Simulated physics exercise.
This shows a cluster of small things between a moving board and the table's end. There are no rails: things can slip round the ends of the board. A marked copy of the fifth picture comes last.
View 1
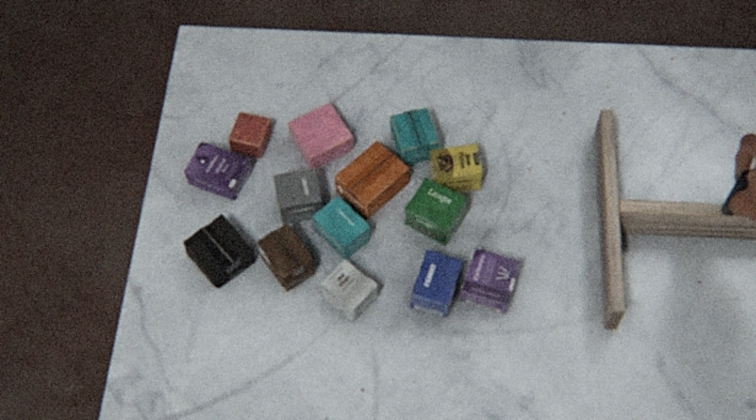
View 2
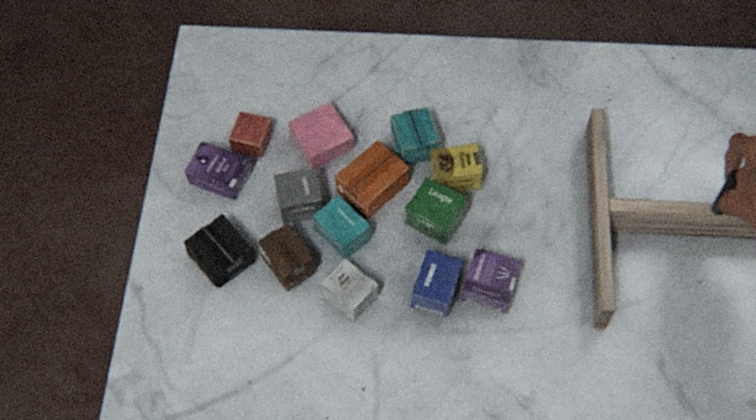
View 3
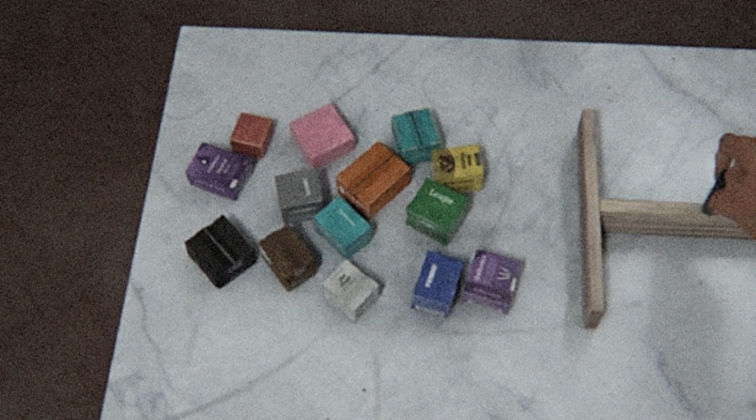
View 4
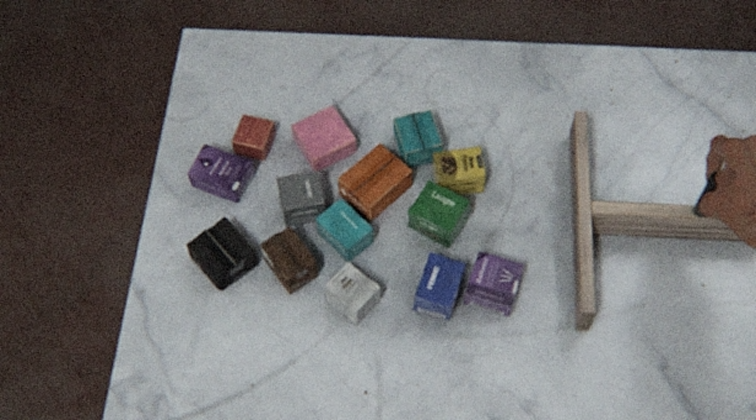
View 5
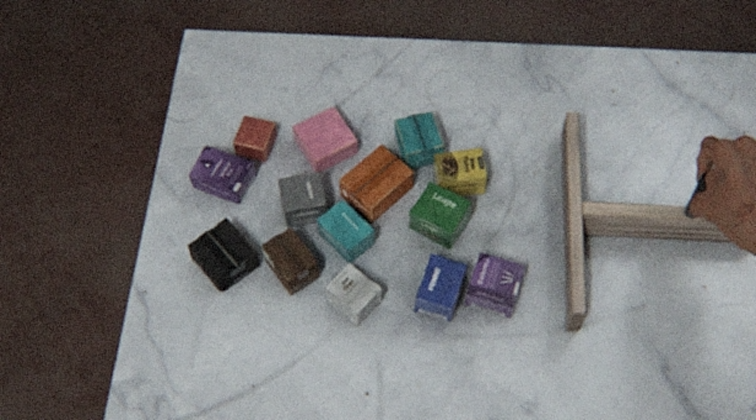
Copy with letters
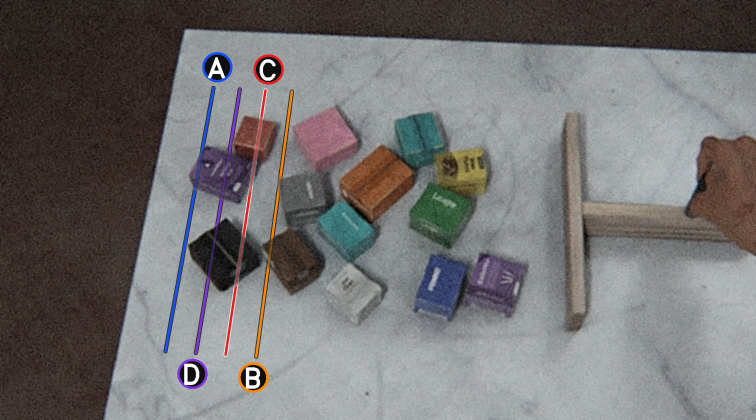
The clip shows a group of small coloured boxes and blocks lying still on a pale marbled surface while a hand at the right moves a T-shaped wooden board slowly a short way left, leaving a gap between them.
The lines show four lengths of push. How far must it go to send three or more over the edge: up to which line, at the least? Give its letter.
As far as mark C.
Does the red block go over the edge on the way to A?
Yes.
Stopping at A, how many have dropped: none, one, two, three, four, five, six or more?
By then, six or more.
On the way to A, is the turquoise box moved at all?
Yes.
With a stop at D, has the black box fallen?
Yes.
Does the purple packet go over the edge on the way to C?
Yes.
On the copy, A at (191, 210); B at (275, 214); C at (247, 213); D at (220, 211).
On C. First, board (457, 201); turquoise box (415, 136); white box (327, 295).
Then, board (338, 195); black box (181, 260); purple packet (201, 165).
Finally, board (247, 190); grey packet over the edge; black box over the edge; five fallen.
By contrast, A drops nine, but is farther than needed; B drops only two; D drops seven, but is farther than needed.
